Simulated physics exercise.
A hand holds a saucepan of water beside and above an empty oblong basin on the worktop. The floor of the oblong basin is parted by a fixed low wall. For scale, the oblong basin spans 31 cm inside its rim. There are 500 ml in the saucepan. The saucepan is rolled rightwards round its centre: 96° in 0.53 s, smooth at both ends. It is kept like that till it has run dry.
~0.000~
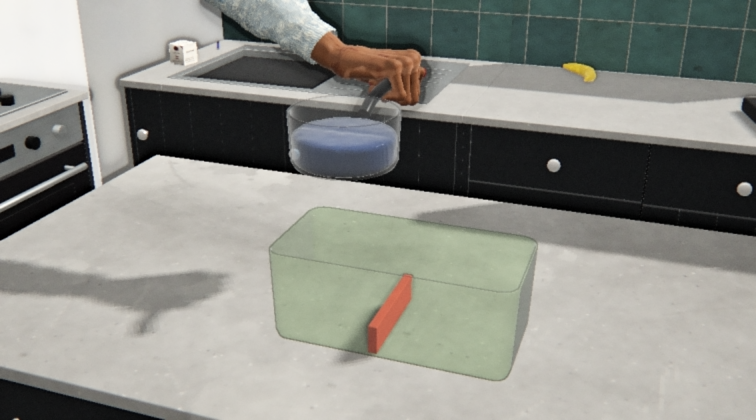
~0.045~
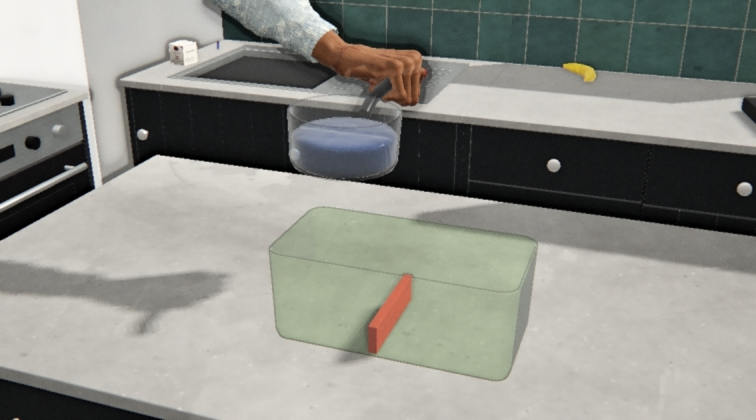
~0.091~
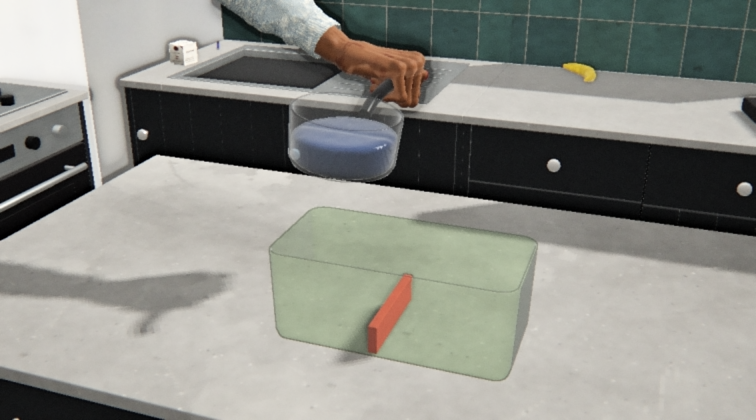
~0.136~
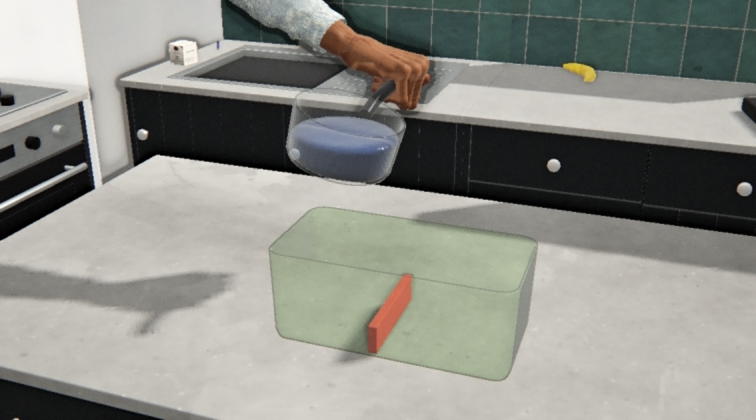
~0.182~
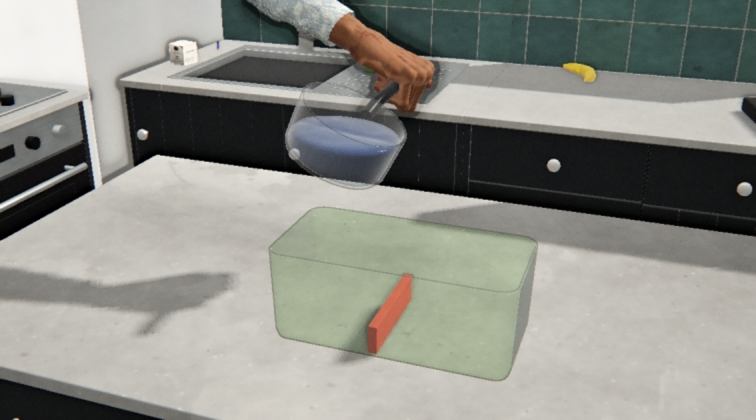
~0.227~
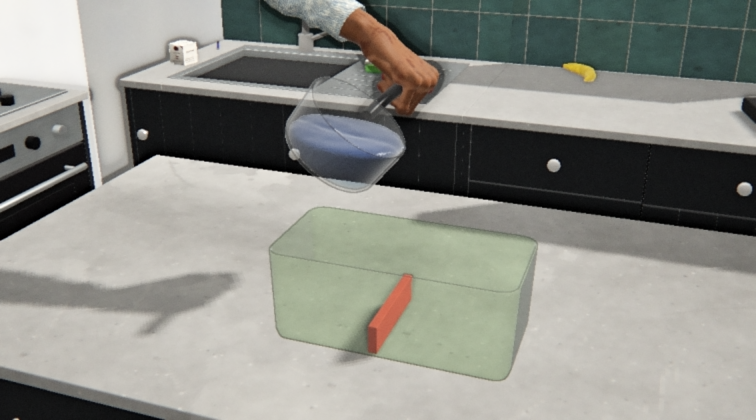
In a kitchen, a hand holds a clear saucepan of blue liquid above a worktop, near an empty, see-through green oblong basin with a red wall inside, and tilts the pan rightwards, slowly at first and then more steeply.
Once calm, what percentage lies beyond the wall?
About 88 per cent.
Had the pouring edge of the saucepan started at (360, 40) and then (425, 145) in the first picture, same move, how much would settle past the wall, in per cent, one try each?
First 80, then 90 per cent.
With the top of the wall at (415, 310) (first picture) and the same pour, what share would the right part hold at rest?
Then about 80 per cent.
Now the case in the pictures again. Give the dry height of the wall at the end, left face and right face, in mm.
Left about 36 mm, right about 20 mm.
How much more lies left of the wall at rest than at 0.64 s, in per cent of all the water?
About 6 per cent.
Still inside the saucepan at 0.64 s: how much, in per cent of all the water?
Some 10 per cent.
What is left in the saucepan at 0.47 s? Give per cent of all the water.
Some 30 per cent.
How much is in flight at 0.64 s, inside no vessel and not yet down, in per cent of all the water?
Near 8 in a hundred.
After 0.47 s the tilt is 93° and 30 per cent is still to pour, 0 is left of the wall and 24 right of it.
After 0.64 s the tilt is 96° and 11 per cent is still to pour, 5 is left of the wall and 76 right of it.
After 0.83 s the tilt is 96° and 2 per cent is still to pour, 8 is left of the wall and 84 right of it.
After 1.03 s the tilt is 96° and 1 per cent is still to pour, 9 is left of the wall and 88 right of it.
In the end 10 per cent lies left of the wall, 88 right of it and 1 outside.
